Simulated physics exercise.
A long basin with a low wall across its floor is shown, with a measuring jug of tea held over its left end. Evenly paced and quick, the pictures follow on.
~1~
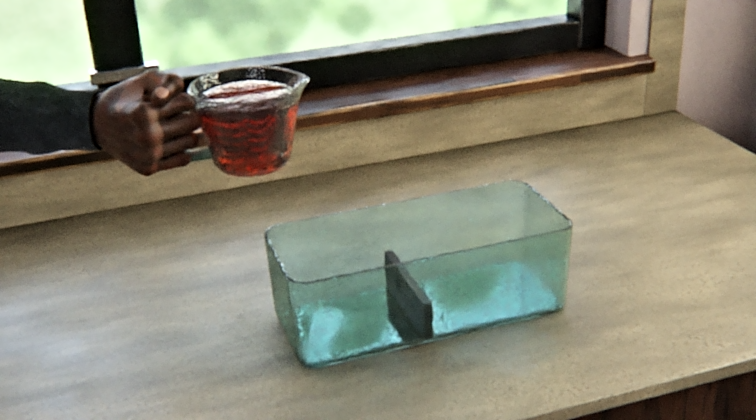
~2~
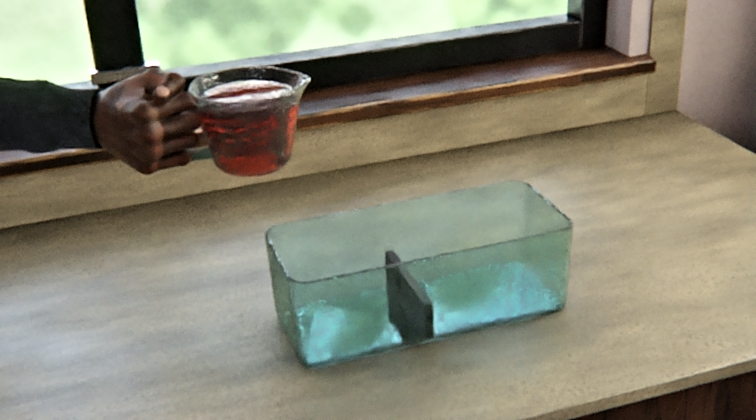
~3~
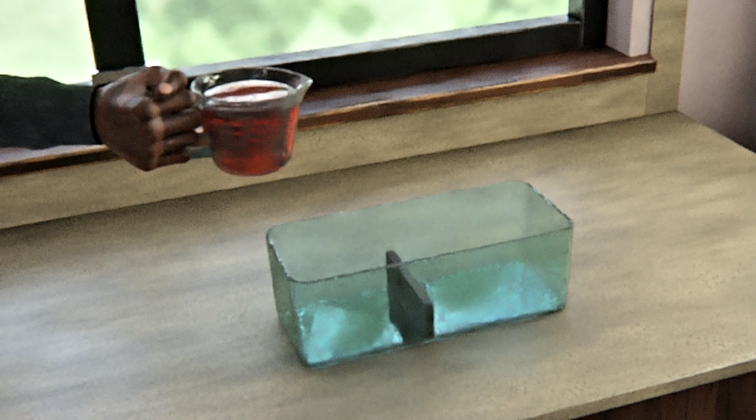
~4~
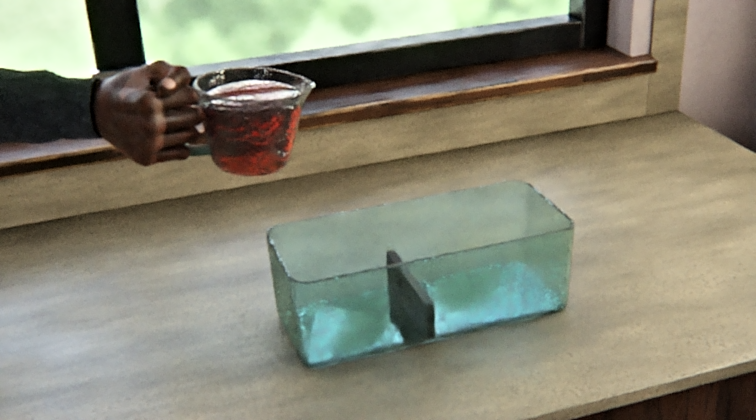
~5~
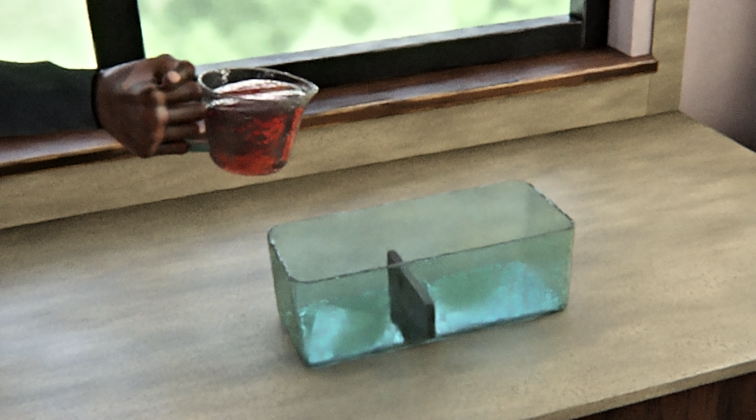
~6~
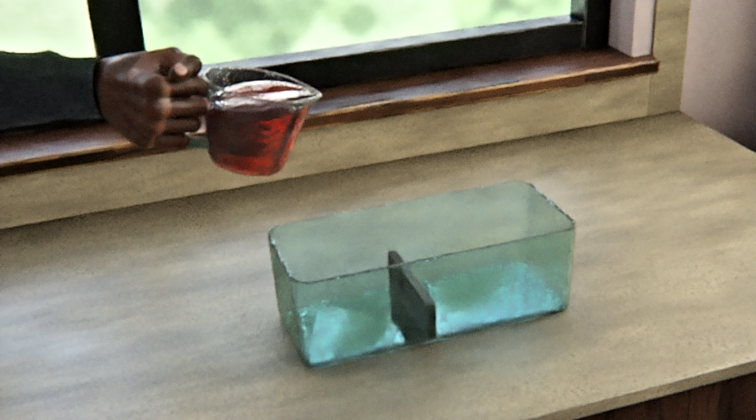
The video shows a hand holding a glass measuring jug of tea above the left end of a long, clear basin with a low dividing wall, then gradually tilting the jug slightly to the right while the basin stays still.
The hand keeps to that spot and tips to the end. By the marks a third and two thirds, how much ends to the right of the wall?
The share right of the wall does not reach a third.
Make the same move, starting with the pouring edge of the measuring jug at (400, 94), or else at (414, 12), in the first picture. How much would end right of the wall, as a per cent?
It works out to around 95 % and then around 95 %.
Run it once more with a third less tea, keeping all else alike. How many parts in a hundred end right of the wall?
I'd put it at some 5 %.
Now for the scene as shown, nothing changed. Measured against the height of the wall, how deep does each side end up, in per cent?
50 per cent left, 0 per cent right.
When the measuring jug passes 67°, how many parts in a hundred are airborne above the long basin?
Roughly 25 per cent.
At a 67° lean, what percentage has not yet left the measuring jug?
Close to 55 parts in a hundred remain.
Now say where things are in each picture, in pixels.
It leans 0°; its right rim is at (308, 77); the tea meets the walls at (196, 103) and (295, 88); the long basin's rim runs from (277, 257) to (548, 203); the wall's top is at (407, 277), in the first picture.
It leans 1°; its right rim is at (309, 77); the tea meets the walls at (196, 103) and (295, 88), in the second picture.
It leans 3°; its right rim is at (311, 79); the tea meets the walls at (198, 102) and (297, 89), in the third picture.
It leans 6°; its right rim is at (314, 82); the tea meets the walls at (201, 102) and (300, 89), in the fourth picture.
It leans 10°; its right rim is at (317, 87); the tea meets the walls at (204, 102) and (305, 89), in the fifth picture.
It leans 15°; its right rim is at (321, 93); the tea meets the walls at (207, 103) and (313, 89), in the sixth picture.
A moment on, the measuring jug is tipped part way and 57 per cent is still to pour, 16 is left of the wall and 0 right of it.
Next, the measuring jug is tipped on its side and 7 per cent is still to pour, 78 is left of the wall and 2 right of it.
Then the measuring jug is tipped right over and 0 per cent is still to pour, 94 is left of the wall and 4 right of it.
Later the measuring jug is tipped right over and 0 per cent is still to pour, 94 is left of the wall and 4 right of it.
Finally, 94 per cent lies left of the wall, 4 right of it and 2 outside.
